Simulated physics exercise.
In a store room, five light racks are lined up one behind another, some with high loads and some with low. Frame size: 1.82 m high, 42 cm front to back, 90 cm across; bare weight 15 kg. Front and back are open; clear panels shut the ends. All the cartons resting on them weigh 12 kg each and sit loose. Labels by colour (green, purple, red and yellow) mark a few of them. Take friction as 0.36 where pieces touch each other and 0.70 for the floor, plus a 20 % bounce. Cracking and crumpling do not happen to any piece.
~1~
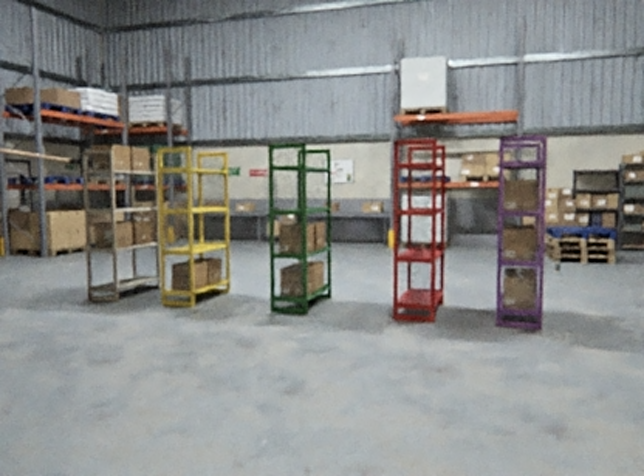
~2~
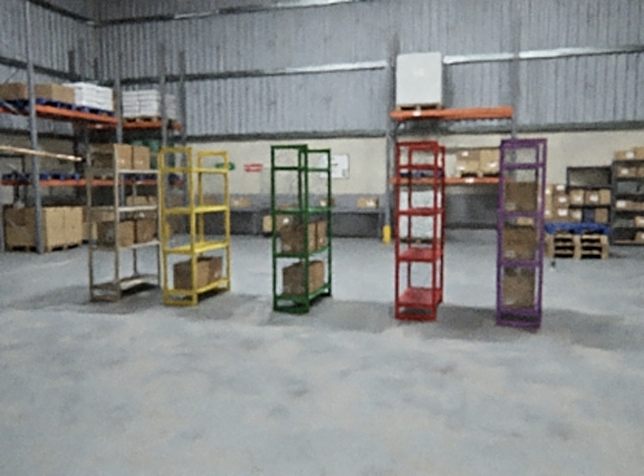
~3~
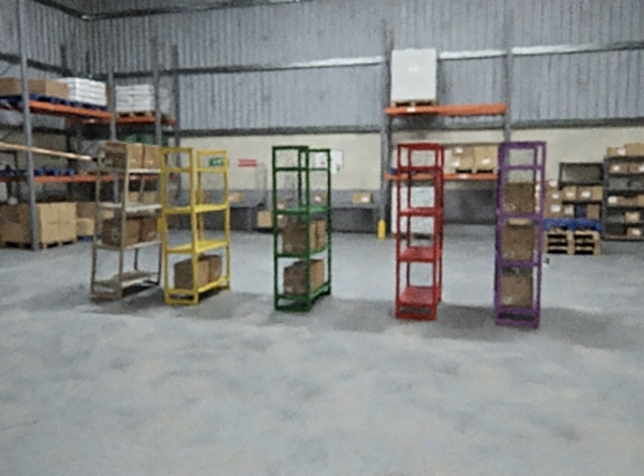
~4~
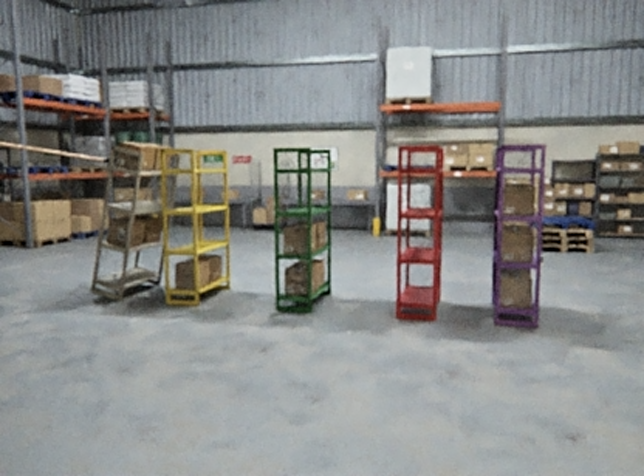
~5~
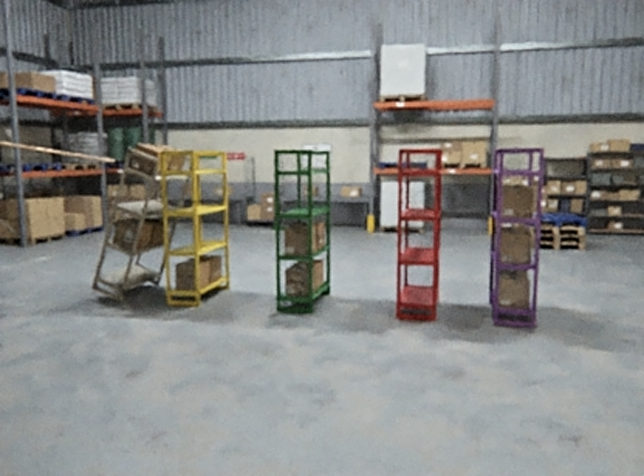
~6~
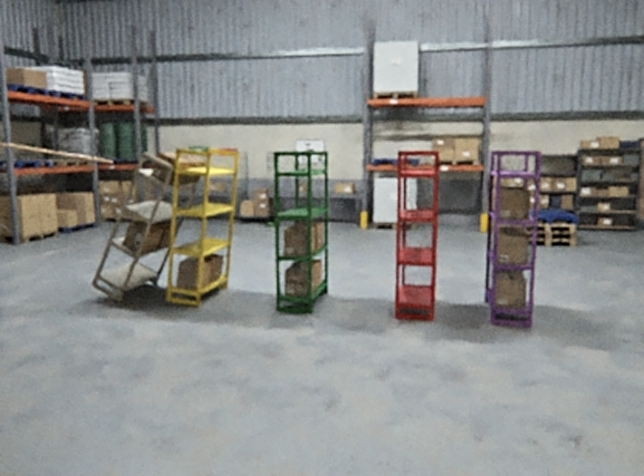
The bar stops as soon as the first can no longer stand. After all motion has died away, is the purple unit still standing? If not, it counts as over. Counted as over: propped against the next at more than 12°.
Yes.
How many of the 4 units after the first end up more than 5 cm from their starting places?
Shifted: 3.
Then, 0.29 s past the last view, 2 cartons spilt or dropped; 1 of the 4 other units over; purple unit unmoved; yellow unit 20° from how it stood.
Then, 0.69 s past the last view, 4 cartons spilt or dropped; 2 of the 4 other units over; purple unit unmoved; yellow unit 45° from how it stood.
Then, 1.07 s past the last view, 8 cartons spilt or dropped; 3 of the 4 other units over; purple unit unmoved; yellow unit 62° from how it stood.
Then, 1.49 s past the last view, 10 cartons spilt or dropped; 3 of the 4 other units over; purple unit 4° from how it stood; yellow unit 66° from how it stood.
In the end, 10 cartons spilt or dropped; 2 of the 4 other units over; purple unit unmoved; green unit 68° from how it stood; yellow unit 66° from how it stood. Two left standing. From the last view, middles, purple unit near (510, 234), green unit near (372, 255).
